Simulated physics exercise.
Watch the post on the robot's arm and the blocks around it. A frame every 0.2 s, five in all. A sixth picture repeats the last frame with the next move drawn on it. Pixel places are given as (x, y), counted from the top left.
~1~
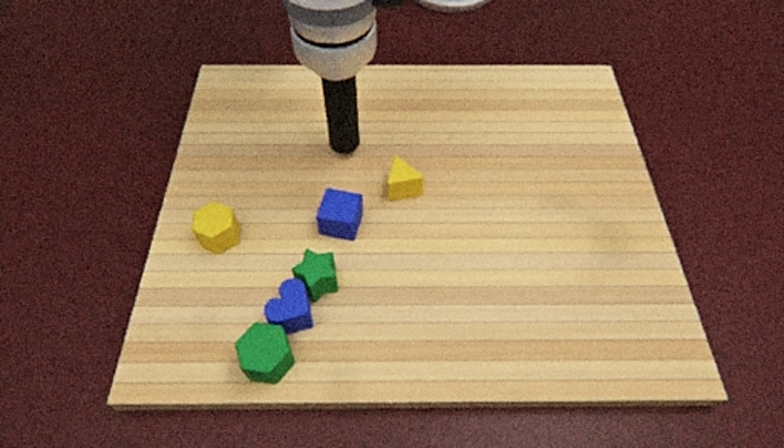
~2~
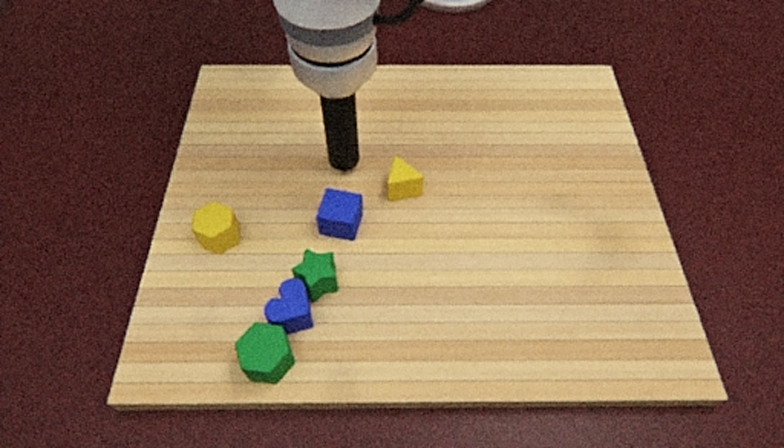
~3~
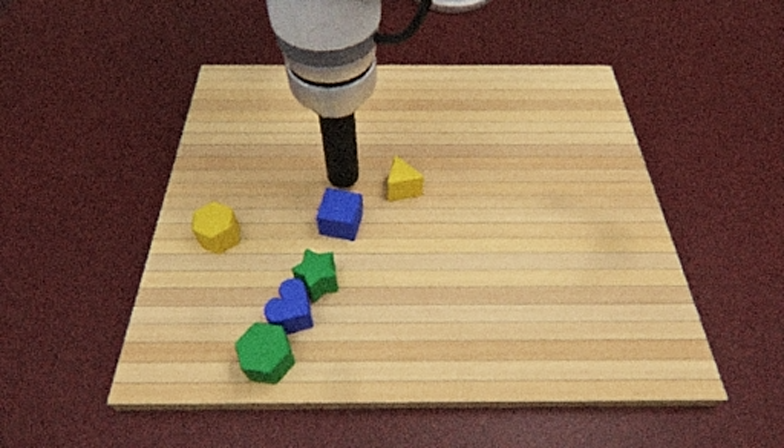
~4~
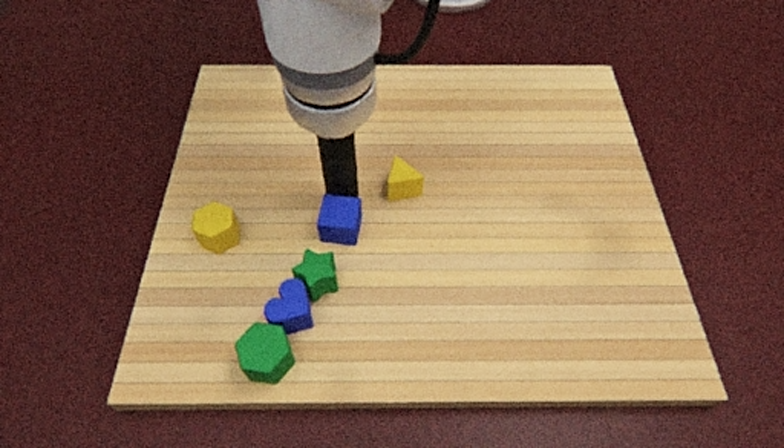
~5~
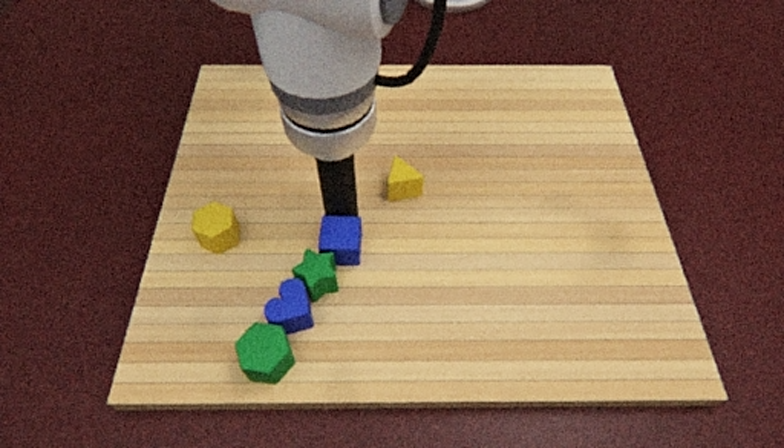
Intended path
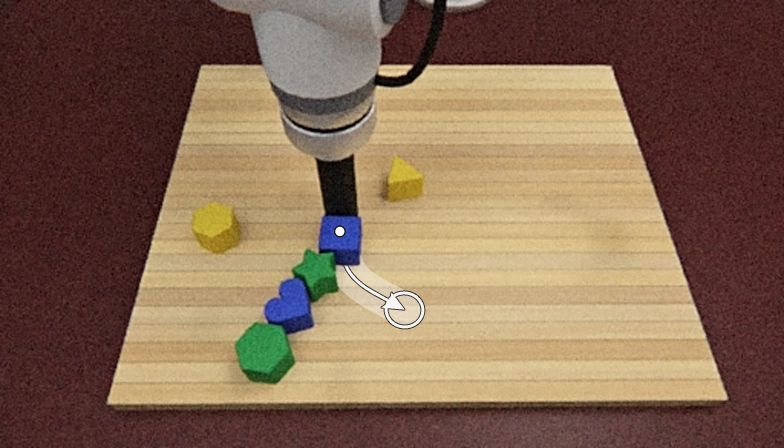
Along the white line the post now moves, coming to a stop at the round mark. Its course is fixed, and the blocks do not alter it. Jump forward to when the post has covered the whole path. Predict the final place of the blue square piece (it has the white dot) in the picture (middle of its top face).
It will end up at (380, 326).
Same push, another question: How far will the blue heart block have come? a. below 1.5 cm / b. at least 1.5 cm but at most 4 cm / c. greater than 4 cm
The correct letter is a.
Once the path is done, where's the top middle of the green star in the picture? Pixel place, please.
The green star ends near (323, 308).
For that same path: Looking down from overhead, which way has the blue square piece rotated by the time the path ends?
The turn is clockwise.
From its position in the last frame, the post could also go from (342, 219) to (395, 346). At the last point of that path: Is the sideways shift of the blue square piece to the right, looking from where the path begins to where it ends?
I'd say yes.
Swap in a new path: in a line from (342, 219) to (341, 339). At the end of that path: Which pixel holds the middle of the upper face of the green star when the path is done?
Roughly at (306, 348).
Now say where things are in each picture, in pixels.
In the first picture, post's lower end at (345, 142); blue heart block at (288, 301); green star at (315, 266); blue square piece at (339, 205); yellow triangular piece at (402, 171).
In the second picture, post at (344, 159); blocks still.
In the third picture, post at (343, 176); blocks still.
In the fourth picture, post at (343, 194); blue square piece at (339, 210).
In the fifth picture, post at (342, 213); blue heart block at (288, 301); green star at (315, 266); blue square piece at (340, 231); yellow triangular piece at (402, 171).
Drawn move, from (342, 219) over (342, 255) and (365, 287) to (405, 310); the dot is on the blue square piece.
What follows on the original path. One third of the way, post at (342, 250); blue heart block at (281, 306); green star at (322, 302), turned 45° clockwise; blue square piece at (350, 271), turned 25° anticlockwise.
Two thirds of the way, post at (366, 283); blue heart block at (281, 306); green star at (323, 308), turned 55° clockwise; blue square piece at (372, 308).
At the end, post at (405, 305); blue heart block at (281, 306); green star at (323, 308), turned 55° clockwise; blue square piece at (380, 326), turned 20° clockwise; yellow triangular piece still.
